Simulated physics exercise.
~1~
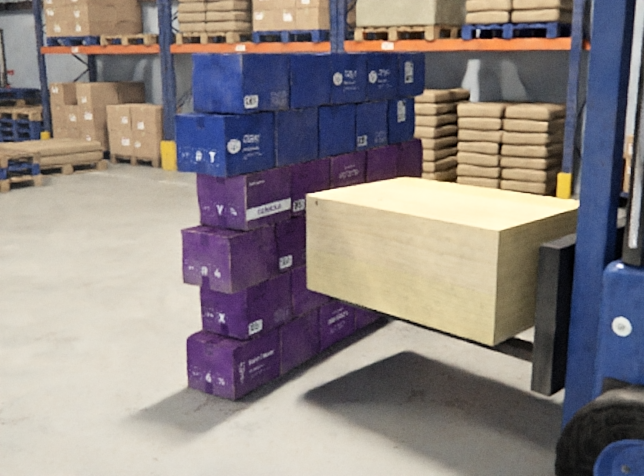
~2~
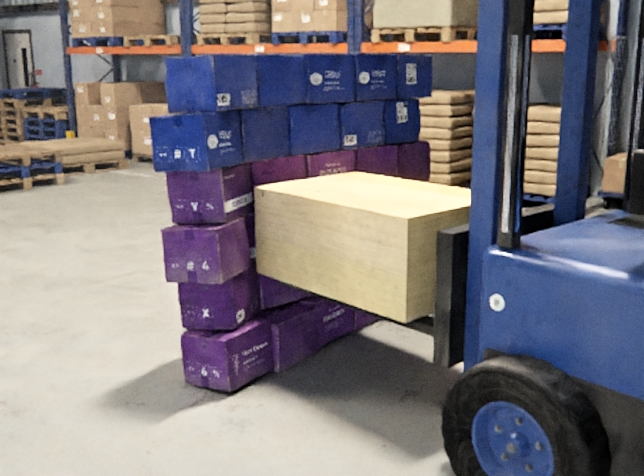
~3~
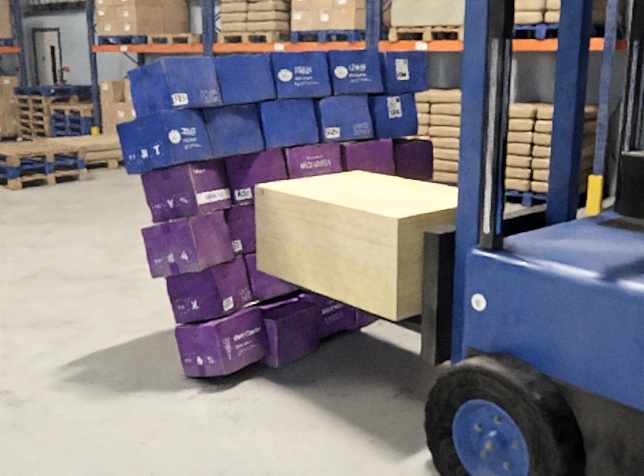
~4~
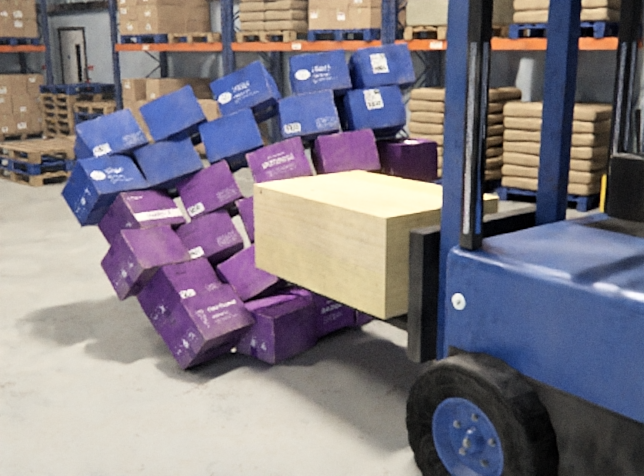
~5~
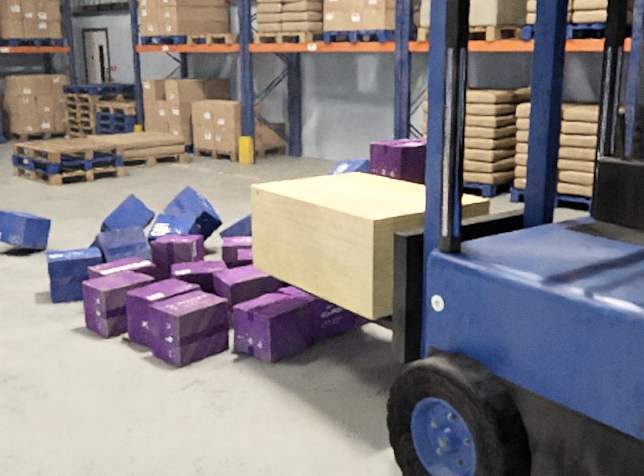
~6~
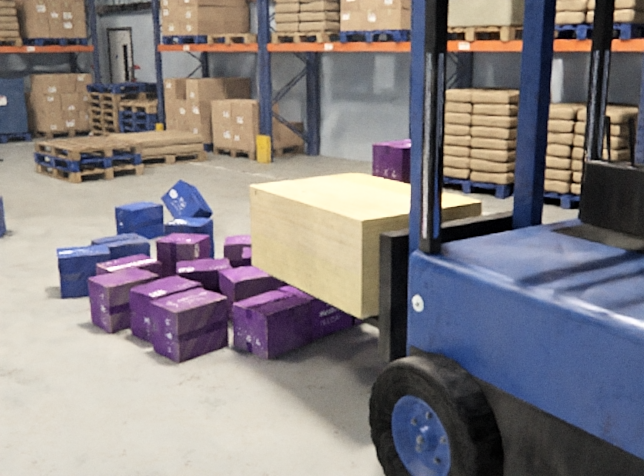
A blue lift truck carries a pale, wood-coloured case against a wall of stacked cartons, blue in the top two rows and purple below, in a warehouse. As the case presses in, the wall bends and leans to the left, its rows slipping out of line. The near end then buckles, and blue and purple cartons tip over together. They tumble to the floor in a loose heap, with a few blue ones landing farther left. At the end the truck stands beside the scattered, unbroken cartons, and a purple one still shows above the case.
